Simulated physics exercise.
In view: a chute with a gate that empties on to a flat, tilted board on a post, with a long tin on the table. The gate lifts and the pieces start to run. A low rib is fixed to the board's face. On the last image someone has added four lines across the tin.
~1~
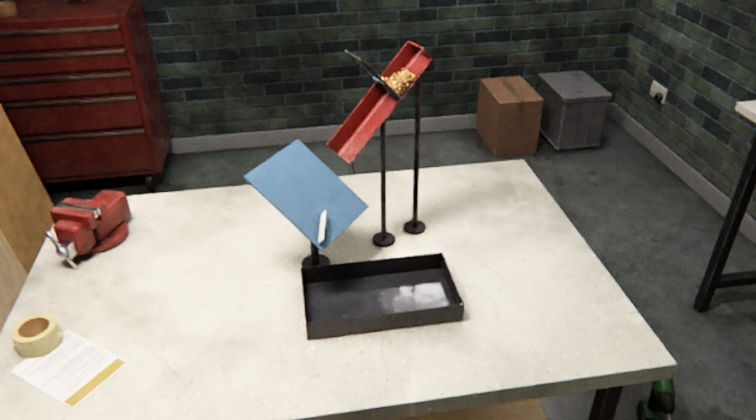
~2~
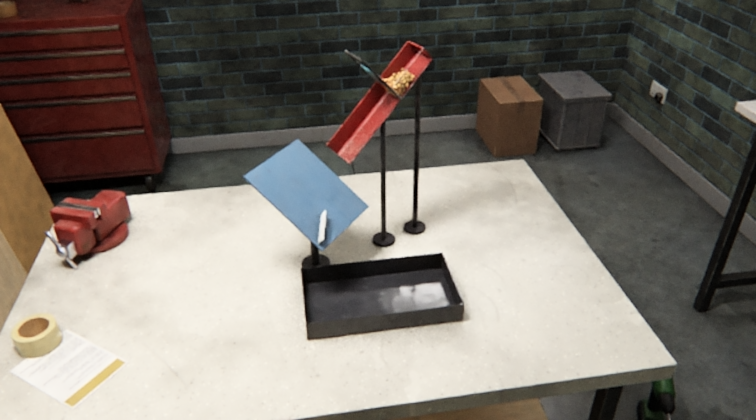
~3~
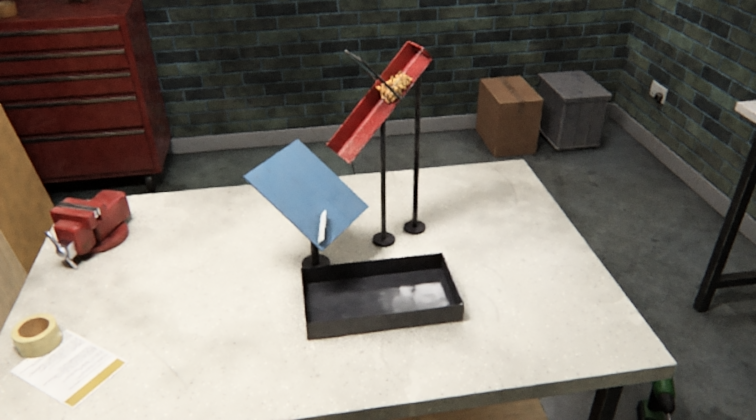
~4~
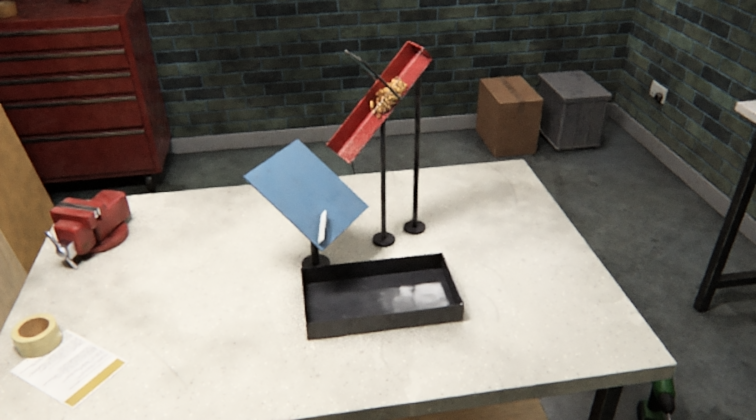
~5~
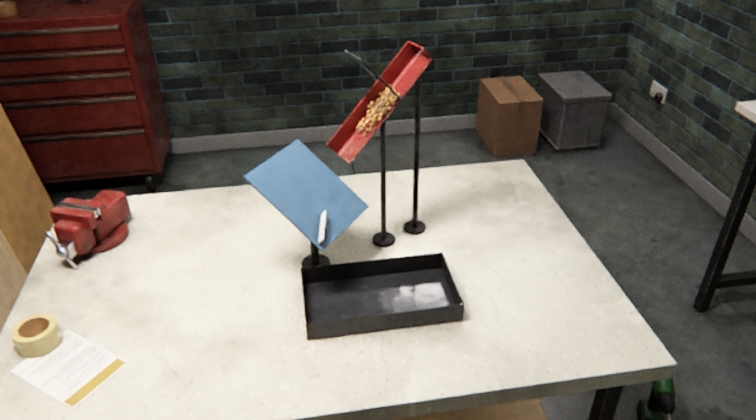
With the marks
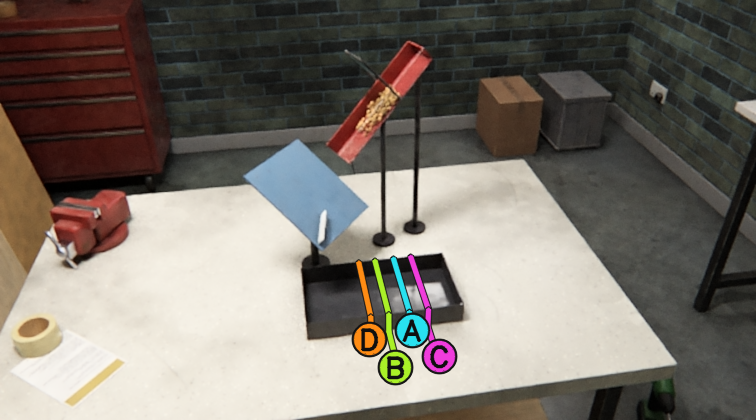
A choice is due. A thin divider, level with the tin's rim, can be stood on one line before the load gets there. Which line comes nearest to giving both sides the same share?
D.
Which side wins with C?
Left.
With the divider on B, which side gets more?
The left side.
On the marked copy, line A crosses the front rim at (409, 311); line B crosses the front rim at (388, 313); line C crosses the front rim at (428, 308); line D crosses the front rim at (370, 315).
Choosing A, of what is caught, most on the left of the divider, a small part on the right.
Choosing B, of what is caught, most on the left of the divider, about a quarter on the right.
Choosing C, of what is caught, most on the left of the divider, a small part on the right.
Choosing D, of what is caught, about half on the left of the divider, about half on the right.
